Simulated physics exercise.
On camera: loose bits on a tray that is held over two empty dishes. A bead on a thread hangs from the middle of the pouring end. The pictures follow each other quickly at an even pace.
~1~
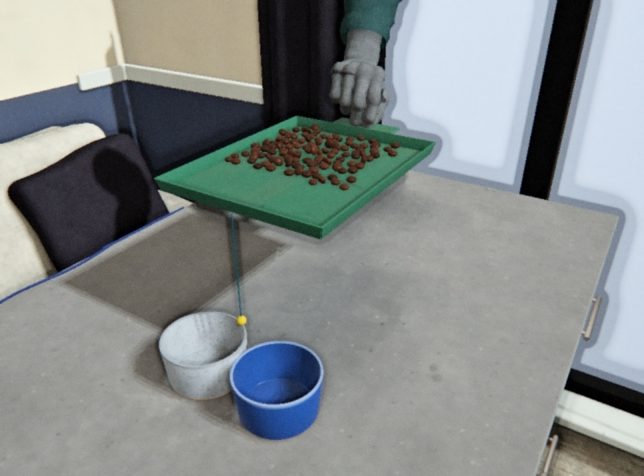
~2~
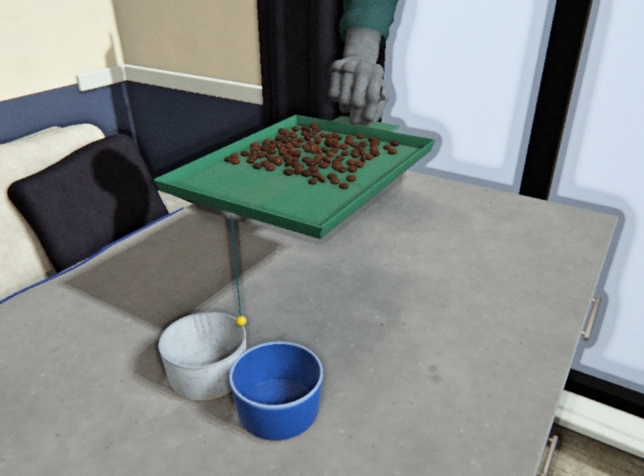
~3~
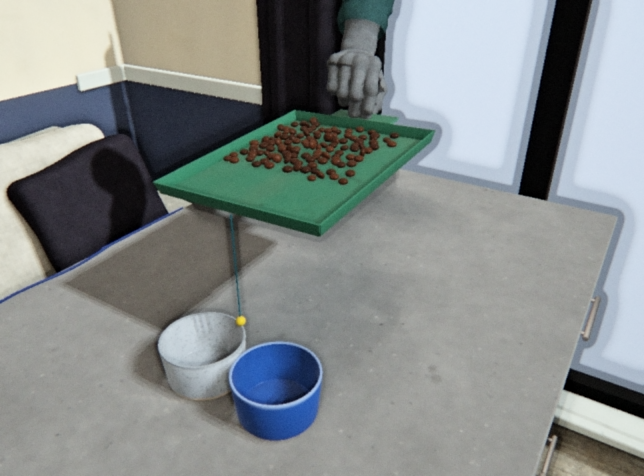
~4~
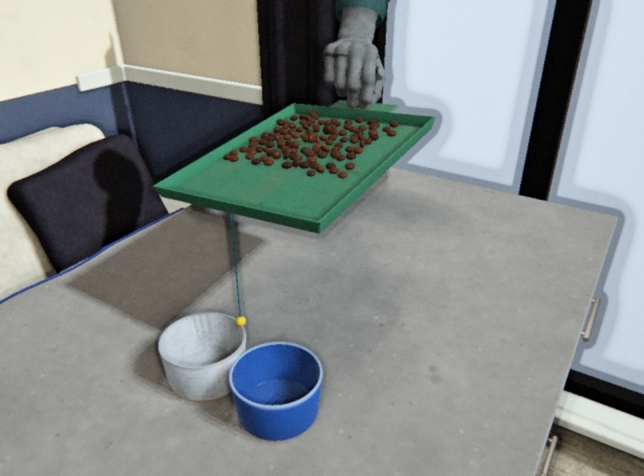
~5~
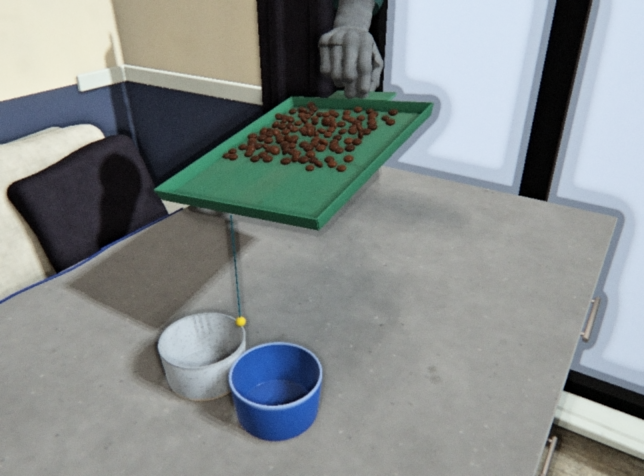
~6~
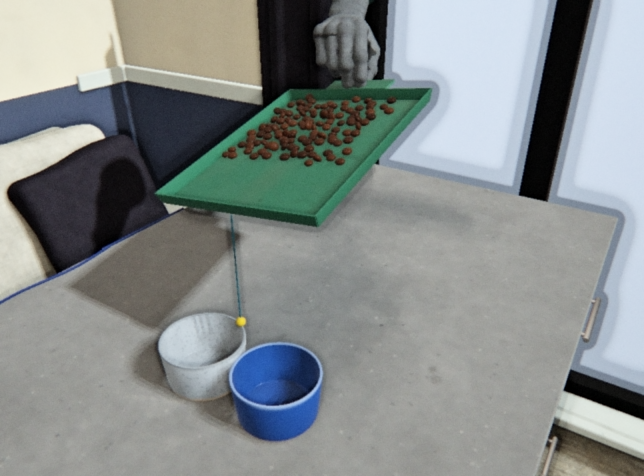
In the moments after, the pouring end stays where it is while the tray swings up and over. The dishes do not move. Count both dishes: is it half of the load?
In the dishes lies under half of it.
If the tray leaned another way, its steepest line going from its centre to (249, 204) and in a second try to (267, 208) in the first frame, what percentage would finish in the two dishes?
Near 60 % and 70 %.
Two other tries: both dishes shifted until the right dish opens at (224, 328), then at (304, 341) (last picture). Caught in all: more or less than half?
In turn: Most of it; under half.
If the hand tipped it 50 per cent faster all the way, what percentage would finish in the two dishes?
Near 10 %.
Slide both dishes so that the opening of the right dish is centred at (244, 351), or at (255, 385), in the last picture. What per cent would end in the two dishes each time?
Near 70 % and 10 %.
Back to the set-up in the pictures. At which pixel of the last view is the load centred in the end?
Near (170, 346).
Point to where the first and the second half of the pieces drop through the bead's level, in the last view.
Early half (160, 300), late half (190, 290).
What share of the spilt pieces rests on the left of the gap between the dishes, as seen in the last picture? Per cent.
Close to 90 per cent.
Soon, tray tipped steeply; nearly all on the tray; a stray few in the air.
A while on, tray tipped right over; about a quarter on the tray; a small part in the left dish; about two thirds outside both; a small part in the air.
Towards the end, tray tipped past a quarter turn; a small part in the left dish; most outside both.
Finally, tray tipped past a quarter turn; none in the right dish; a small part in the left dish; most outside both.
